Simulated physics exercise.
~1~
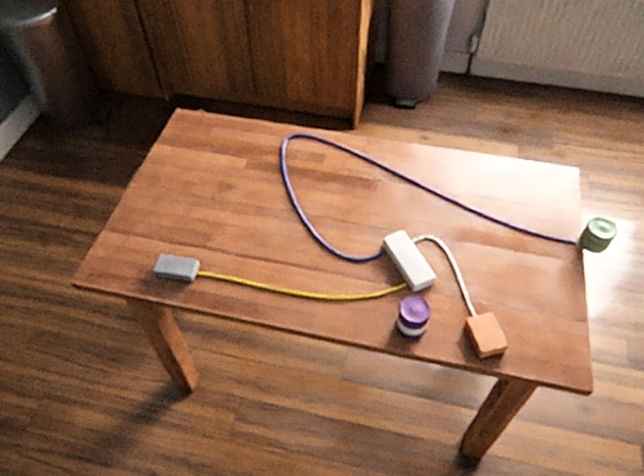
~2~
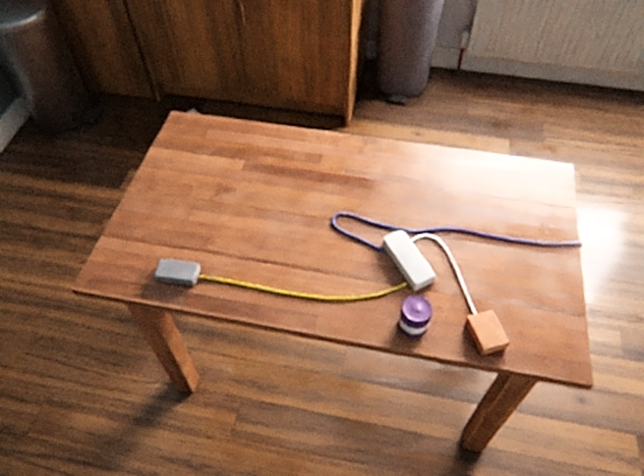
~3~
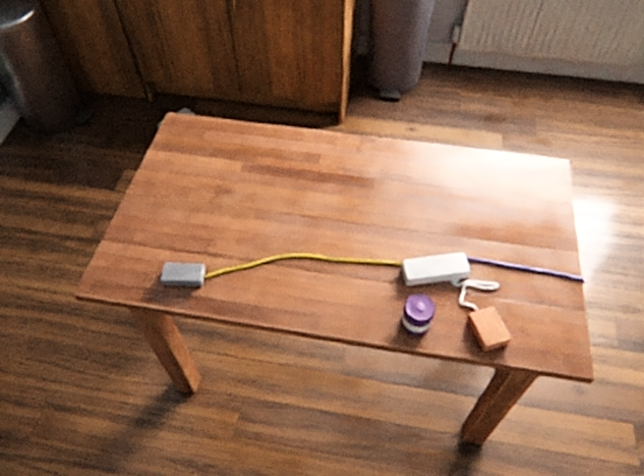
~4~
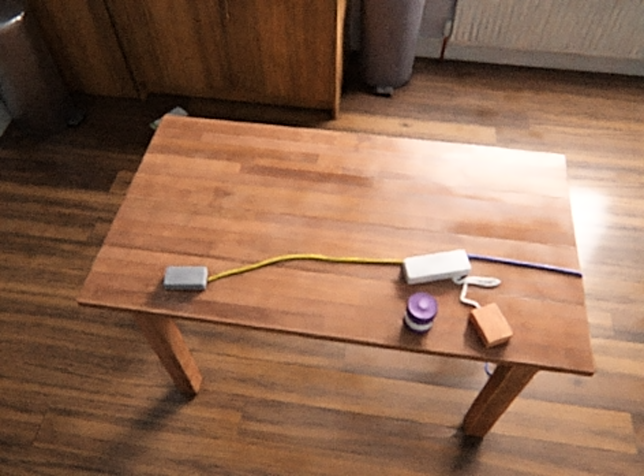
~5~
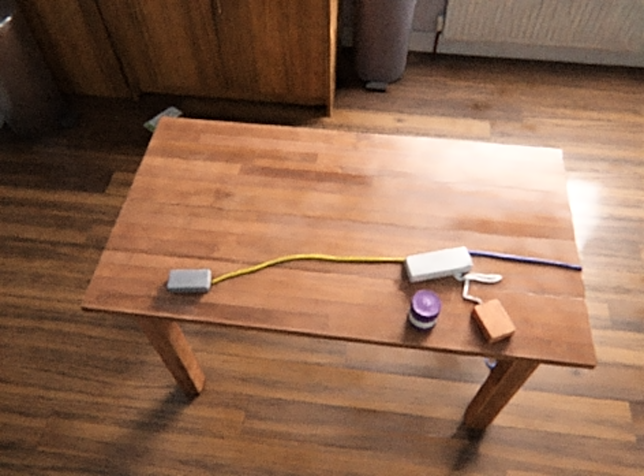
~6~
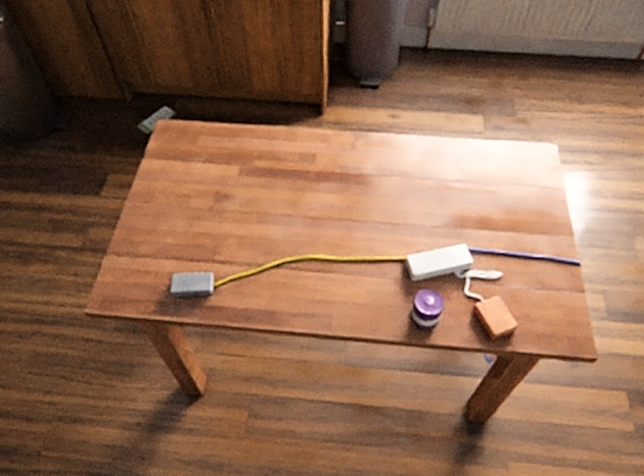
The footage shows a green speaker dropping off the right edge of a wooden table, drawing its blue cable straight and tugging the white power strip a short way right, before the strip rests beside the orange drive and purple tin, with the grey charger at left.
